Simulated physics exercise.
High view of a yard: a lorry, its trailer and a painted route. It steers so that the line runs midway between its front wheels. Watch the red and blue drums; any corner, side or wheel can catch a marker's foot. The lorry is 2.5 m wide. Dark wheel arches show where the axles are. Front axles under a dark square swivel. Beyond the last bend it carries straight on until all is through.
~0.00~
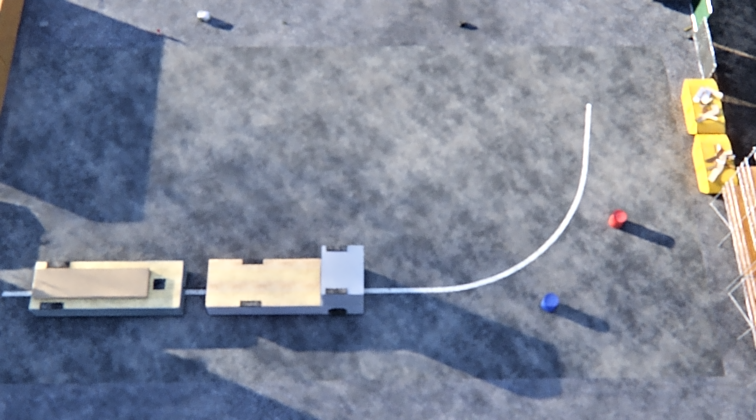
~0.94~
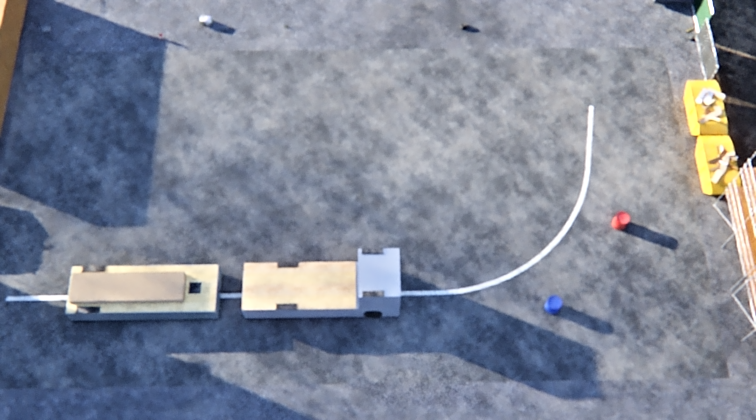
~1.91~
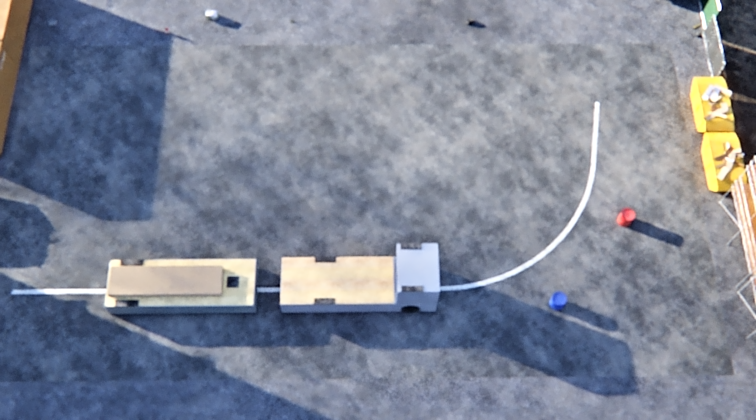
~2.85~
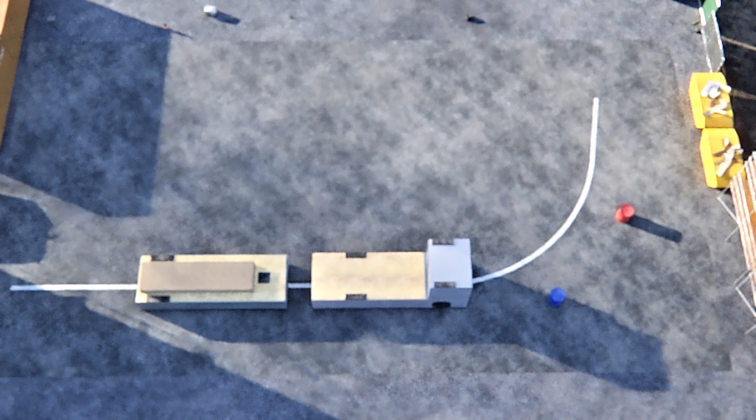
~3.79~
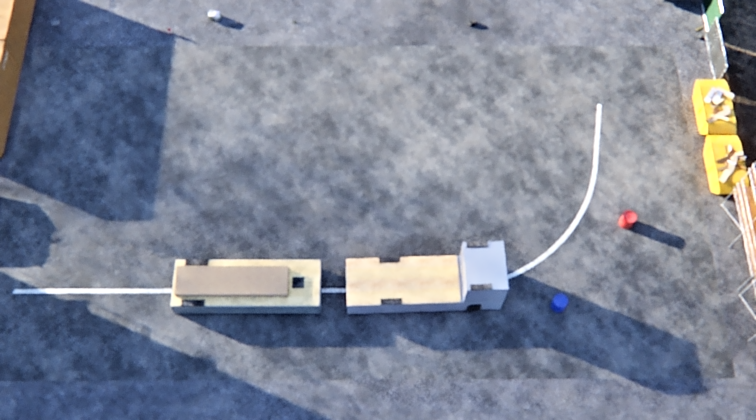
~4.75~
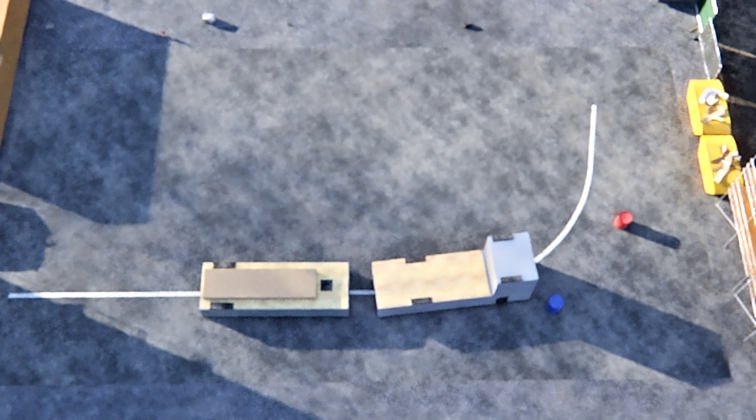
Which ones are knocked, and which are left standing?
The red one stays untouched; the blue one is missed.
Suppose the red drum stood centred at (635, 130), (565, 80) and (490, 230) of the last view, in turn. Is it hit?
First clear, second struck, third hit.
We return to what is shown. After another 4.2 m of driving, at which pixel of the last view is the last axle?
Around (302, 285).
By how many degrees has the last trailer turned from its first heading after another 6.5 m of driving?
About 5°.
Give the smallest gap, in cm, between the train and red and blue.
To spare: Red 30, blue 50.
Then, 5.3 s in, the last axle is at (242, 285) of the last picture, on the line; blue has been passed with 55 cm to spare.
Then, 8.3 s in, the last axle is at (337, 284) of the last picture, on the line; red has been passed with 25 cm to spare.
Then, 11.6 s in, the last axle is at (432, 268) of the last picture, 85 cm off the line.
Then, 15.1 s in, the last axle is at (514, 219) of the last picture, 215 cm off the line.
Then, 22.0 s in, the last axle is at (590, 60) of the last picture, 60 cm off the line; 0 of 2 struck in all.
